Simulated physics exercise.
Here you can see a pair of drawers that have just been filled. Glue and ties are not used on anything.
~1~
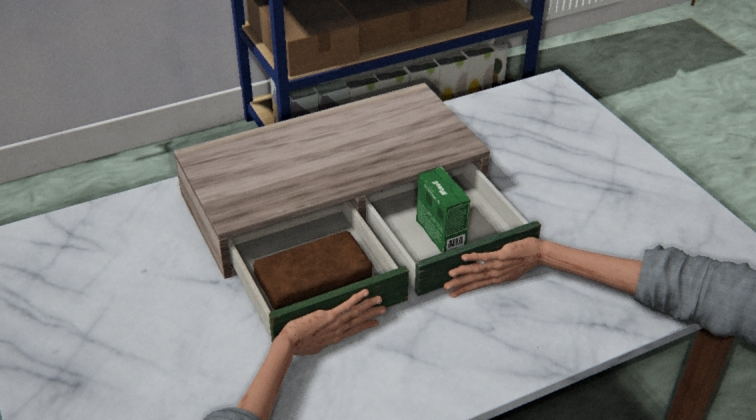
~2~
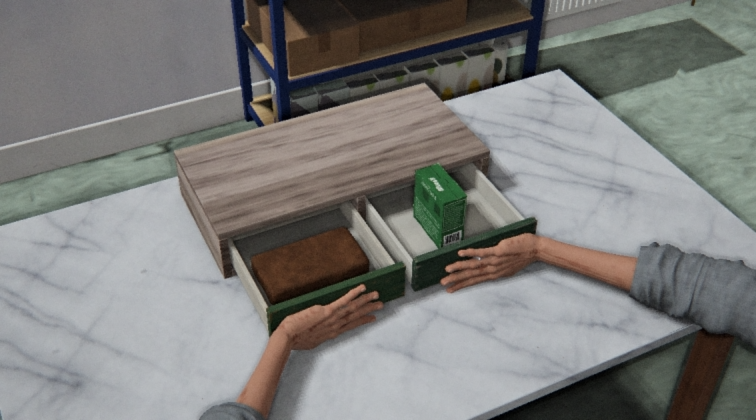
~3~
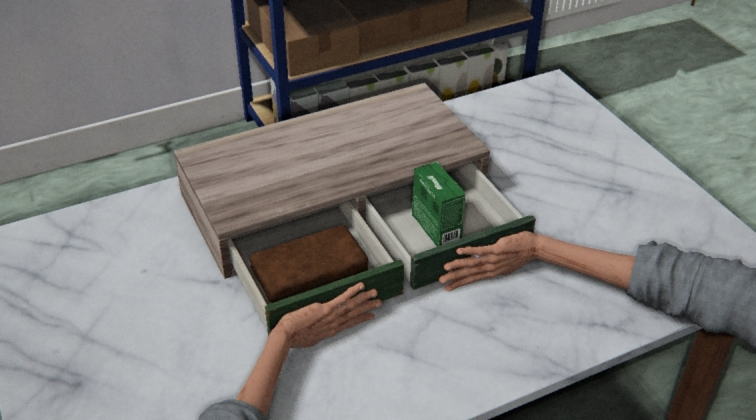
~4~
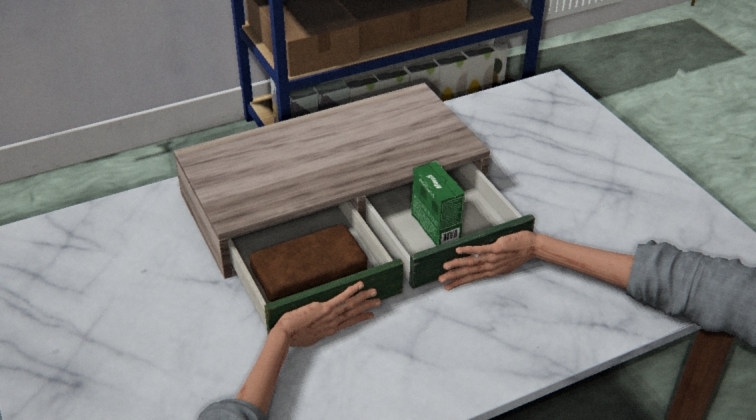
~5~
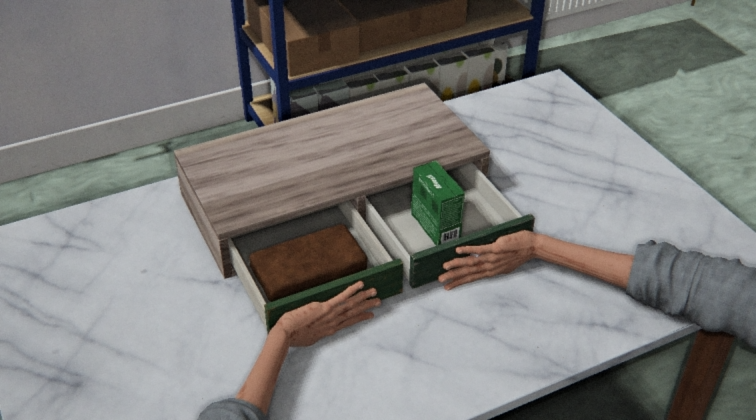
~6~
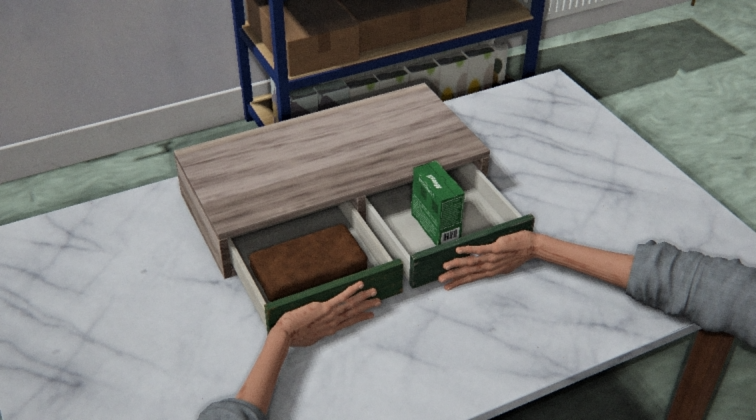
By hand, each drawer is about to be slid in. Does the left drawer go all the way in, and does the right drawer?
The left drawer should make it in; the right drawer should not make it in.
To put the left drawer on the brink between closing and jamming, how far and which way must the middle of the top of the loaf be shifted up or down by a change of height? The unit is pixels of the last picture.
You'd need to go up by roughly 12 pixels to hit the edge.
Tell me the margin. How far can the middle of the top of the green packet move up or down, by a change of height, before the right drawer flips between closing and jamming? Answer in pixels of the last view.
Roughly 20 pixels downward.
Then, 0.38 s after the last picture, left drawer starting in; right drawer starting in.
At rest, the left drawer closes; the right drawer jams.
